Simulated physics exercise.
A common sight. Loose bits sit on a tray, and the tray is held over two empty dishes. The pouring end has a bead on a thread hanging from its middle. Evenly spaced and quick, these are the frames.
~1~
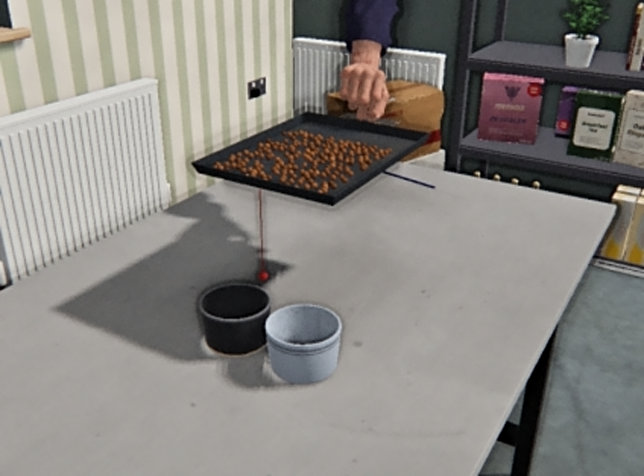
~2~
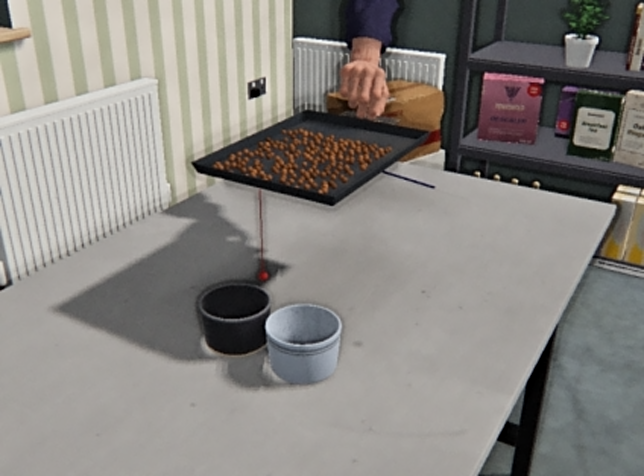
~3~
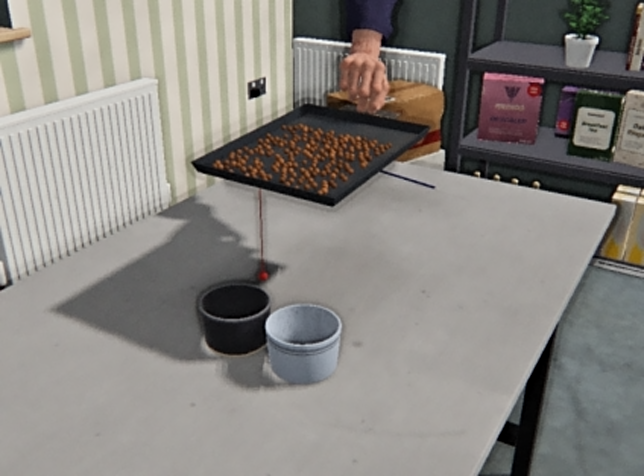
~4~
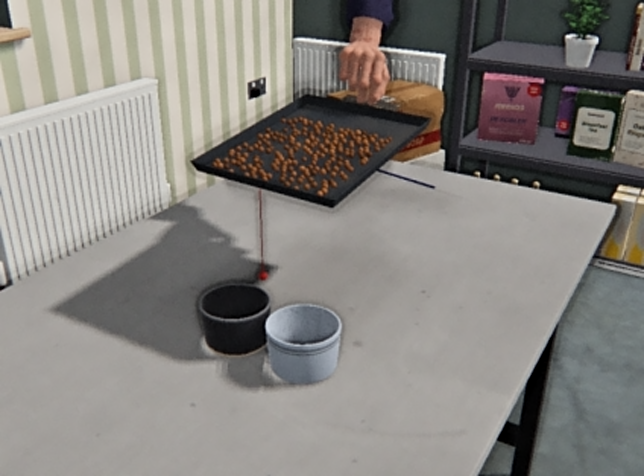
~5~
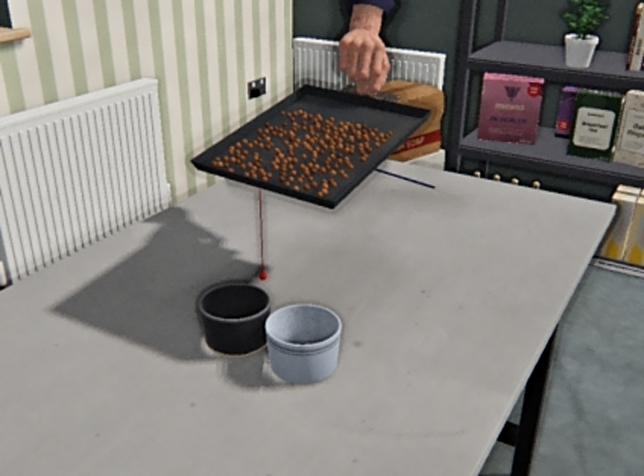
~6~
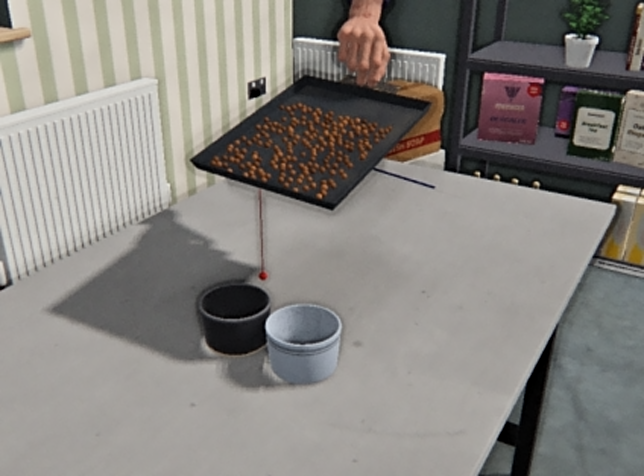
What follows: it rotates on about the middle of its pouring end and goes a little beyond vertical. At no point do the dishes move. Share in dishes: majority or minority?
Majority.
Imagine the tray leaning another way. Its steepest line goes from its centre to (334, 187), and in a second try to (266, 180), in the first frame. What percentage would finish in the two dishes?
About 30 and 60 percent.
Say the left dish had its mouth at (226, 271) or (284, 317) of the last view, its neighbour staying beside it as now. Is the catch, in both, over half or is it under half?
Try 1: A minority of it. Try 2: A majority of it.
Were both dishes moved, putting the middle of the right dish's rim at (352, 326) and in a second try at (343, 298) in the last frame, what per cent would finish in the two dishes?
It would be roughly 80 per cent, followed by roughly 10 per cent.
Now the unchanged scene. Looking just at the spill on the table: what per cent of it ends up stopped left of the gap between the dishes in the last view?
Estimate: Near 20 per cent.
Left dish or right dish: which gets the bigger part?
That would be the rightward one.
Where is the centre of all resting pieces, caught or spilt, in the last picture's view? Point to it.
Somewhere around (297, 358) in the last picture.
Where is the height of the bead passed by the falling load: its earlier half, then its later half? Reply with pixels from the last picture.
It goes through near (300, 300) first, then near (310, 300).
Shortly afterwards, tray tipped steeply; all but a few on the tray; a little in the right dish; only a few outside both; only a few in the air.
Next, tray tipped right over; near two thirds in the right dish; near a quarter in the left dish; a little outside both; only a few in the air.
Some moments later, tray tipped past a quarter turn; near two thirds in the right dish; near a quarter in the left dish; near a quarter outside both.
In the end, tray tipped past a quarter turn; near two thirds in the right dish; near a quarter in the left dish; near a quarter outside both.
